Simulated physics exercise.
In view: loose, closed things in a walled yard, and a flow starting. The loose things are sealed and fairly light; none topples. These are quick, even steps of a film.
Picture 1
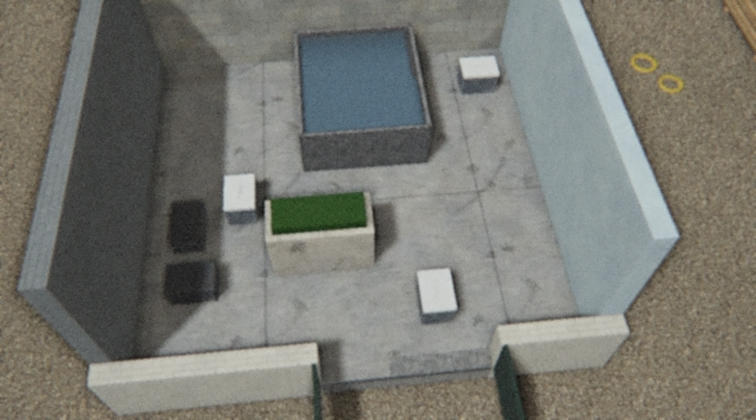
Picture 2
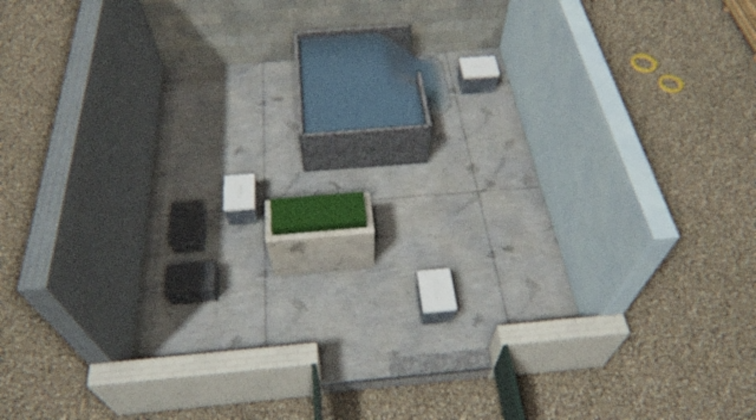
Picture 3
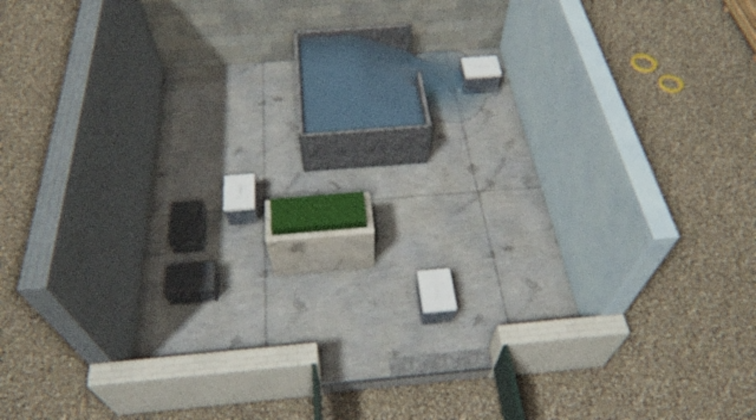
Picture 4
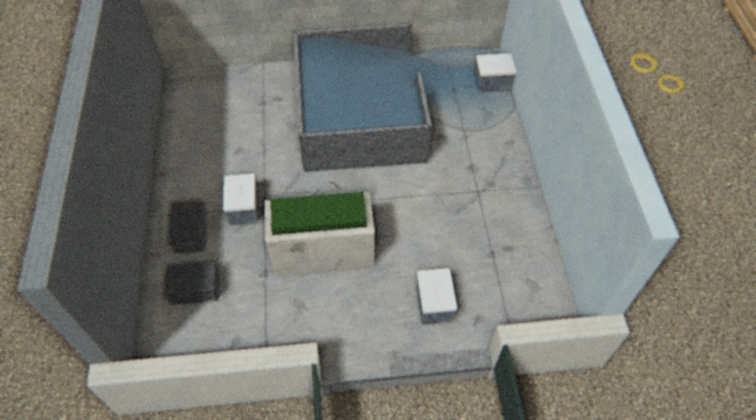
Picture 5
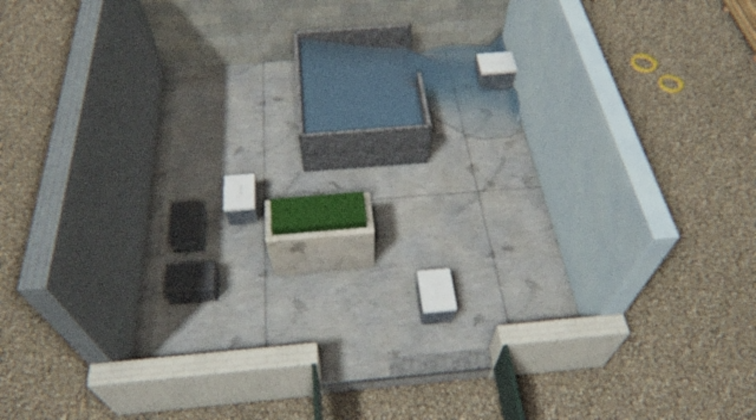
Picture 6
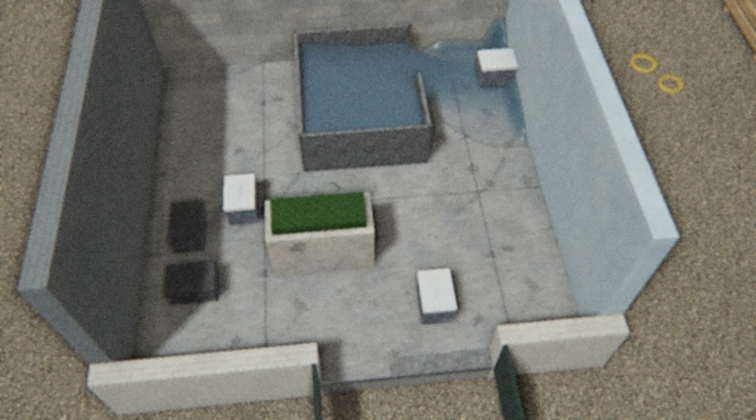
Water pours through an opening in the right side of a raised pool in a walled yard and spreads toward the right wall, nudging a nearby white block slightly right while the other blocks and the planter stay still.
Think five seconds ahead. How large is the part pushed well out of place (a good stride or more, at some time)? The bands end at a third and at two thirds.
It is between one and two thirds.
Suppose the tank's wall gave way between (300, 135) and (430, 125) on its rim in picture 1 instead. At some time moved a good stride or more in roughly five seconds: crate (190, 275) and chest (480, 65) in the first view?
In turn: Less than that, that far or more.
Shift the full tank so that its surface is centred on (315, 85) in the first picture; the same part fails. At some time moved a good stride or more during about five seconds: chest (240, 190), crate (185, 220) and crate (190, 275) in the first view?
One after the other: Never so far, less than that, never so far.
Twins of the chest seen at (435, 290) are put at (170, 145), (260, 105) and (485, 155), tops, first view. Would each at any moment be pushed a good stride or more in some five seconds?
One after the other: Under that, never so far, shifted that much.
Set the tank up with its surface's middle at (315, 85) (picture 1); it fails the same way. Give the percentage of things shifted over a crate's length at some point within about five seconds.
Roughly 40 per cent.
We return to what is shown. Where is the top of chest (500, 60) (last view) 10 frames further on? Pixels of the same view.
Close to (505, 190).
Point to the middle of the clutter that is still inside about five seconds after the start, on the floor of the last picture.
At about (211, 243).
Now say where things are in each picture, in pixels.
In the first picture, a chest at (479, 66) rests on the ground; a crate at (186, 221) rests on the ground; 0 of 5 have shifted.
In the second picture, a chest at (479, 66) rests on the ground; a crate at (186, 221) rests on the ground; 0 of 5 have shifted.
In the third picture, a chest at (481, 66) rests on the ground, close to its start; a crate at (186, 221) rests on the ground; 0 of 5 have shifted.
In the fourth picture, a chest at (497, 64), on the bottom, close to its start; a crate at (186, 221) rests on the ground; 1 of 5 have shifted.
In the fifth picture, a chest at (497, 62), on the bottom, close to its start; a crate at (186, 221), on the bottom; 1 of 5 have shifted.
In the sixth picture, a chest at (498, 58), afloat, close to its start; a crate at (186, 221) rests on the ground; 1 of 5 have shifted.
A moment on, 0 of 5 are well off their spots; 1 afloat.
Next, 1 of 5 are well off their spots; 1 afloat.
Later, 2 of 5 are well off their spots; 0 afloat.
In the end, 2 of 5 are well off their spots, and 2 have been at some point; 0 afloat.
